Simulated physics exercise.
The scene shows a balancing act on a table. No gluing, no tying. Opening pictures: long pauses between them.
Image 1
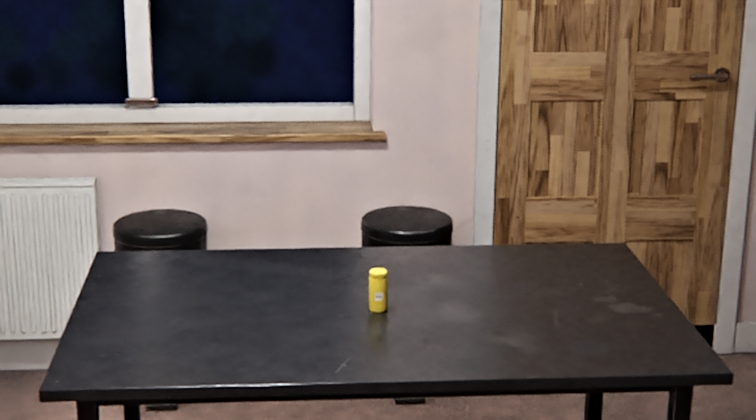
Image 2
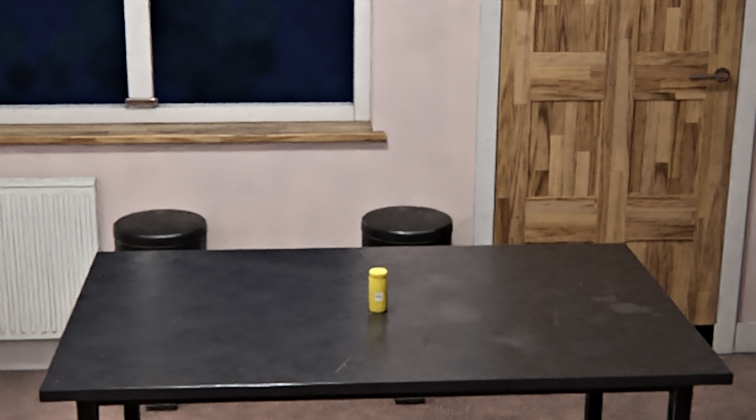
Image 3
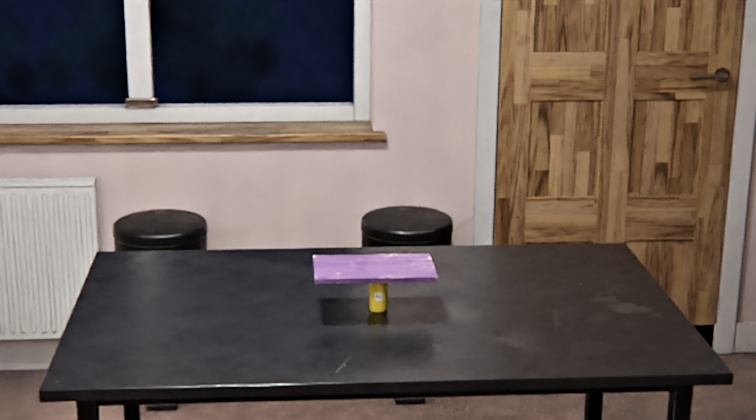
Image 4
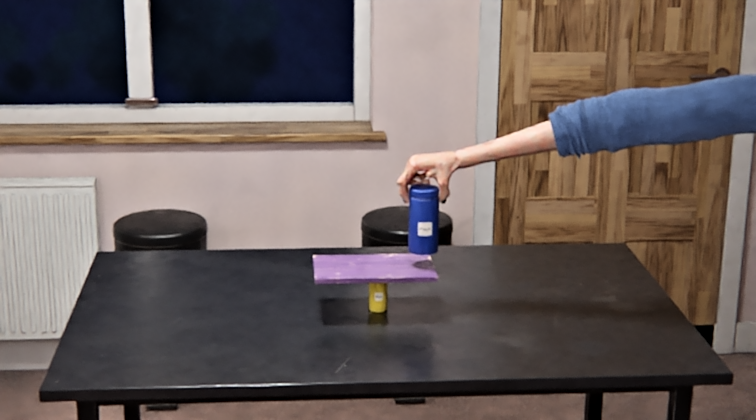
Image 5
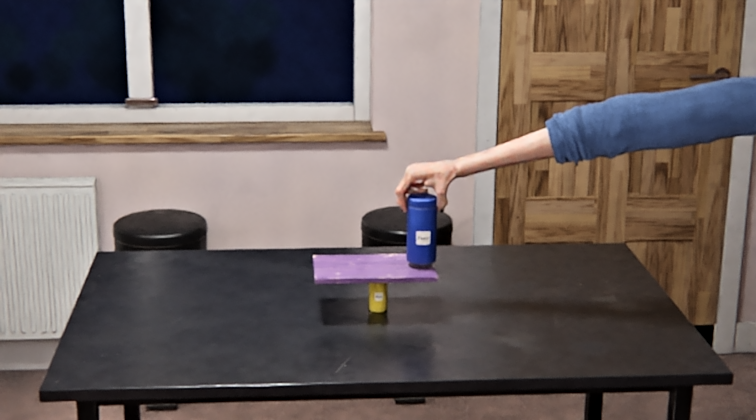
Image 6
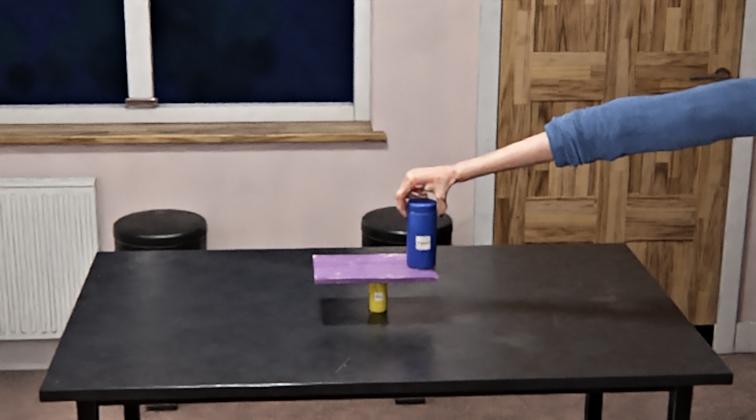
An arm in a blue sleeve reaches in from the right over a black table, seen from a still, slightly raised view in a room with a window, stools and a wooden door. A small yellow shaker stands alone mid-table, then a flat purple board appears resting across its top. The hand lowers a blue jar onto the board's right side and keeps hold of it.
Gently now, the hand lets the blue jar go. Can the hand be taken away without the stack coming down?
No.
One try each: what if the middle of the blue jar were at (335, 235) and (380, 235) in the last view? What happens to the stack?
Trial 1 - collapsed; trial 2 - stable.
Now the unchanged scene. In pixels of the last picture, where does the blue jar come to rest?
The object winds up at approximately (469, 291).
Then, 0.30 s past the last view, blue jar now fallen; purple board rocked 43° from its first pose.
Then, 0.40 s past the last view, purple board rocked 58° from its first pose.
Then, 0.50 s past the last view, purple board rocked 45° from its first pose.
Then, 0.80 s past the last view, purple board rocked 30° from its first pose; yellow shaker displaced about its own width.
Finally, fallen, blue jar; moved from the start, yellow shaker; left askew, purple board. Final places as the last picture's camera would see them, blue jar near (469, 291). The stack gives way.
